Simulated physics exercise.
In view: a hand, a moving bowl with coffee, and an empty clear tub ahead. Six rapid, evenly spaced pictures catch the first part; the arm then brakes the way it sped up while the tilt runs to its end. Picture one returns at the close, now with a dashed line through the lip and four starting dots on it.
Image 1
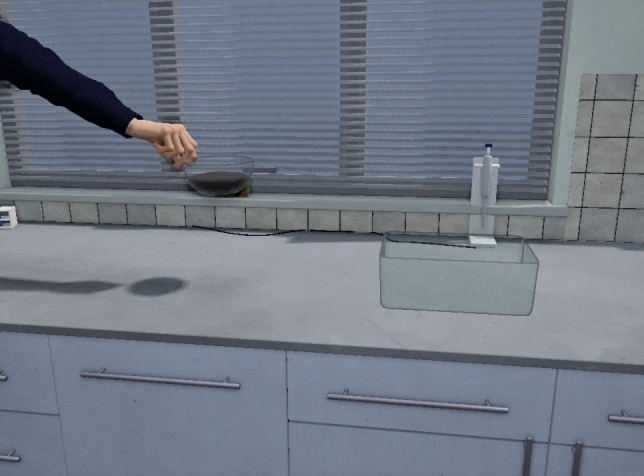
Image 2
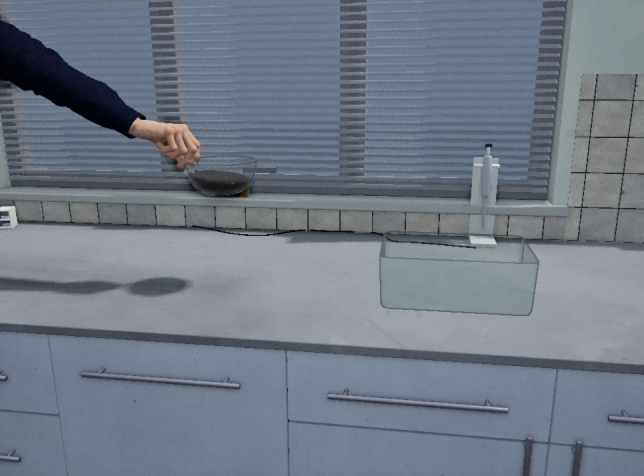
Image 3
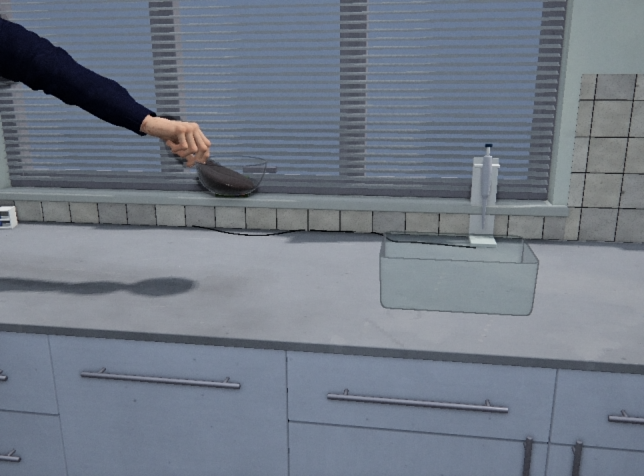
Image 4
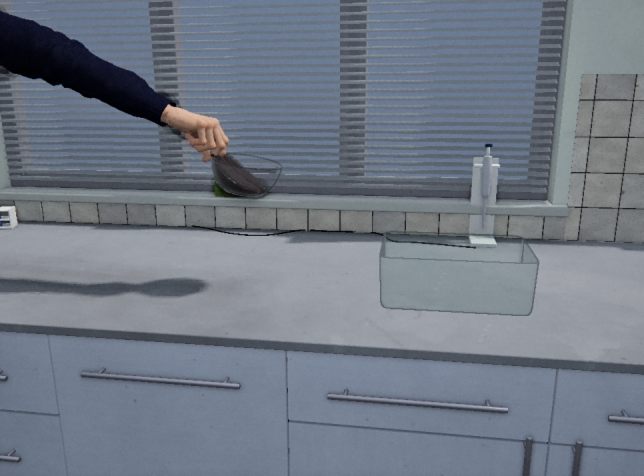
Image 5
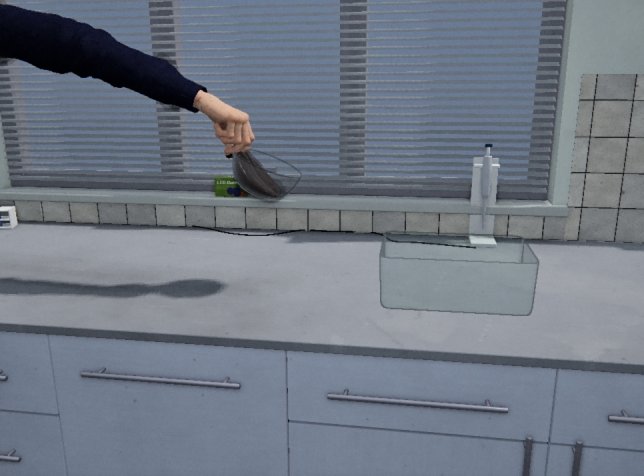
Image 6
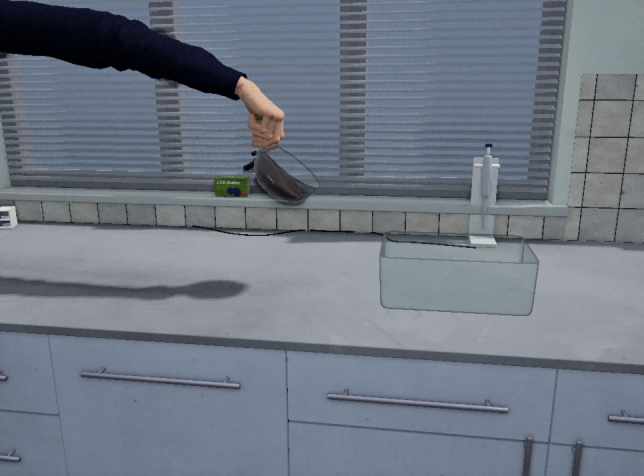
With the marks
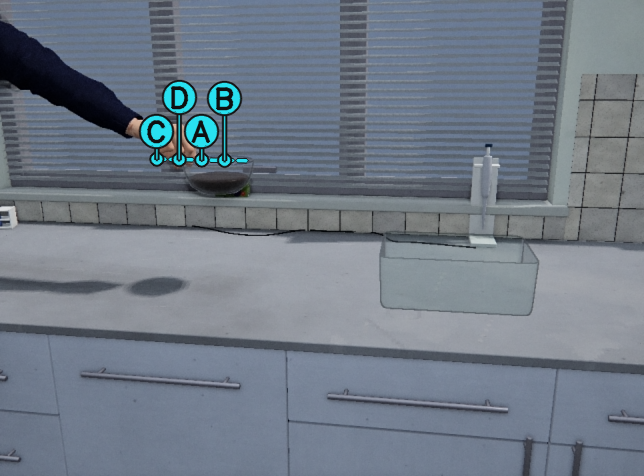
A clear bowl with dark contents, held by a hand in a dark blue sleeve, hangs at the left above a pale grey kitchen counter, seen from in front and slightly above. An empty clear tub sits at the right near a white stand, with blinds behind and pale drawers below. The hand carries the bowl a short way right, tilting it rightward and uncovering a green box, while the camera stays still.
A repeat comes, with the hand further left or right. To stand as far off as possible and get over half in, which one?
Dot B just does it.
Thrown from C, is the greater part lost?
Yes, it does.
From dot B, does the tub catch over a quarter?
Yes, clearly.
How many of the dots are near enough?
One of them.
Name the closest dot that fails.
Dot A.
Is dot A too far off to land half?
Yes, it does.
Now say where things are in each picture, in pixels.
Upright, lip at (251, 160); tub from (380, 307) to (532, 315); nothing has left yet.
Upright, lip at (254, 160); nothing has left yet.
Tipped about 2°, lip at (264, 162); nothing has left yet.
Tipped about 10°, lip at (281, 167); coffee is over the rim, down to (220, 155).
Tipped about 22°, lip at (300, 176); coffee is over the rim, down to (233, 157).
Tipped about 38°, lip at (319, 186); coffee is over the rim, down to (248, 169).
On the marked copy, A at (201, 159); B at (224, 160); C at (156, 159); D at (179, 159).
For dot A, about 34 % lands in the tub, 58 % falls short and 8 % goes beside or beyond.
For dot B, about 64 % lands in the tub, 26 % falls short and 11 % goes beside or beyond.
For dot C, about 0 % lands in the tub, 97 % falls short and 3 % goes beside or beyond.
For dot D, about 6 % lands in the tub, 89 % falls short and 6 % goes beside or beyond.
